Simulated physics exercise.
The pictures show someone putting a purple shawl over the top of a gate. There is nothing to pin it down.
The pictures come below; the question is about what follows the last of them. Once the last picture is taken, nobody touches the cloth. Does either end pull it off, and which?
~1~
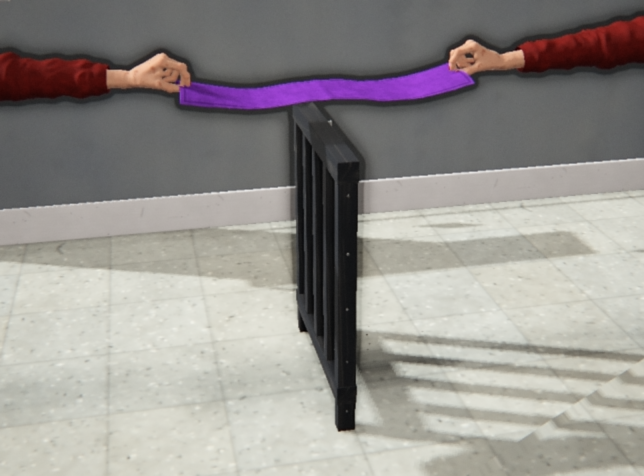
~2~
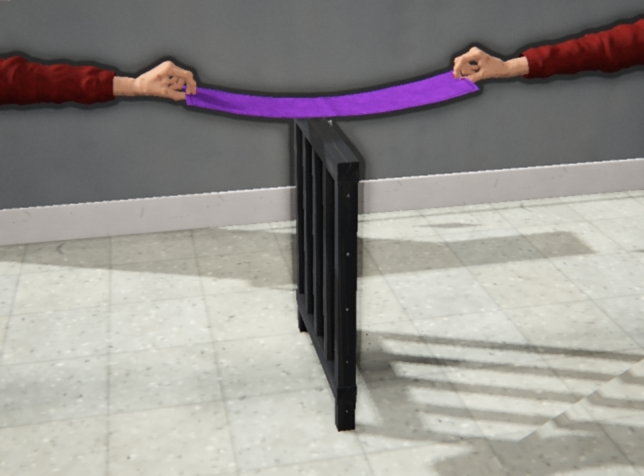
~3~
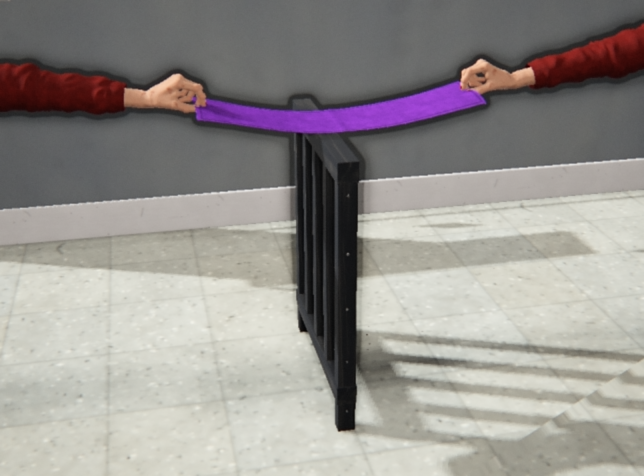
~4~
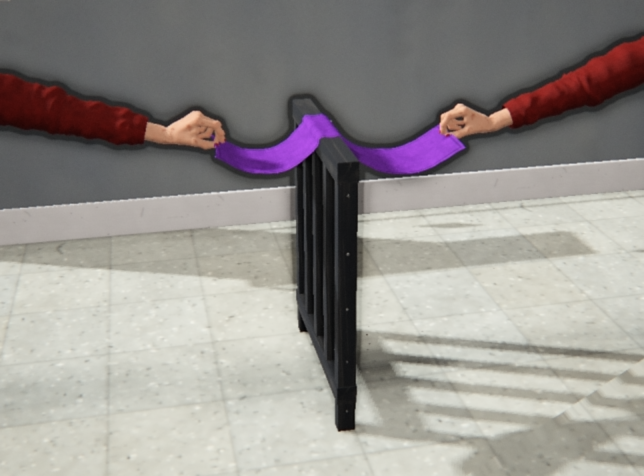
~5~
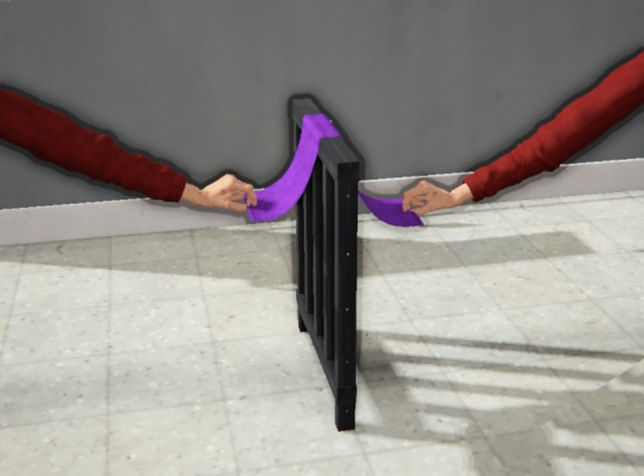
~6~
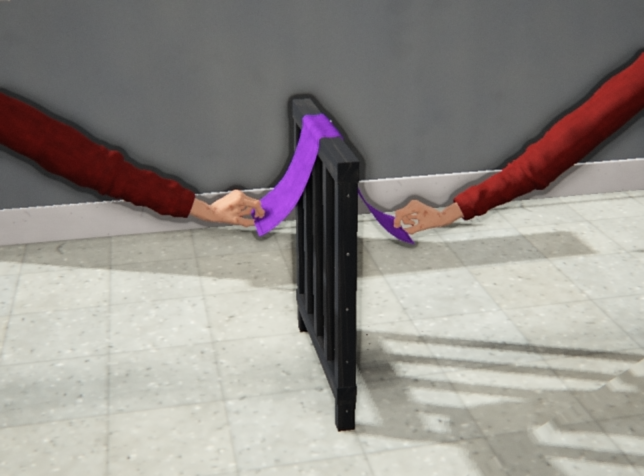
I think it is going to stay up there.
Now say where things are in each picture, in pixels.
Left end (186, 105); right end (470, 85); top of the gate (349, 167), in the first picture.
Left end (194, 105); right end (474, 92), in the second picture.
Left end (203, 121); right end (481, 105); top of the gate (349, 167), in the third picture.
Left end (221, 160); right end (461, 151), in the fourth picture.
Left end (257, 221); right end (419, 226), in the fifth picture.
Left end (265, 234); right end (410, 243); both sides about alike, in the sixth picture.
Then, 0.20 s on from there, shawl hanging on both sides, left end near (279, 235), right end near (383, 247).
Then, 0.30 s on from there, shawl hanging on both sides, left end near (305, 237), right end near (351, 258).
In the end, shawl hanging on both sides, left end near (313, 237), right end near (333, 261). The purple shawl stays on top.
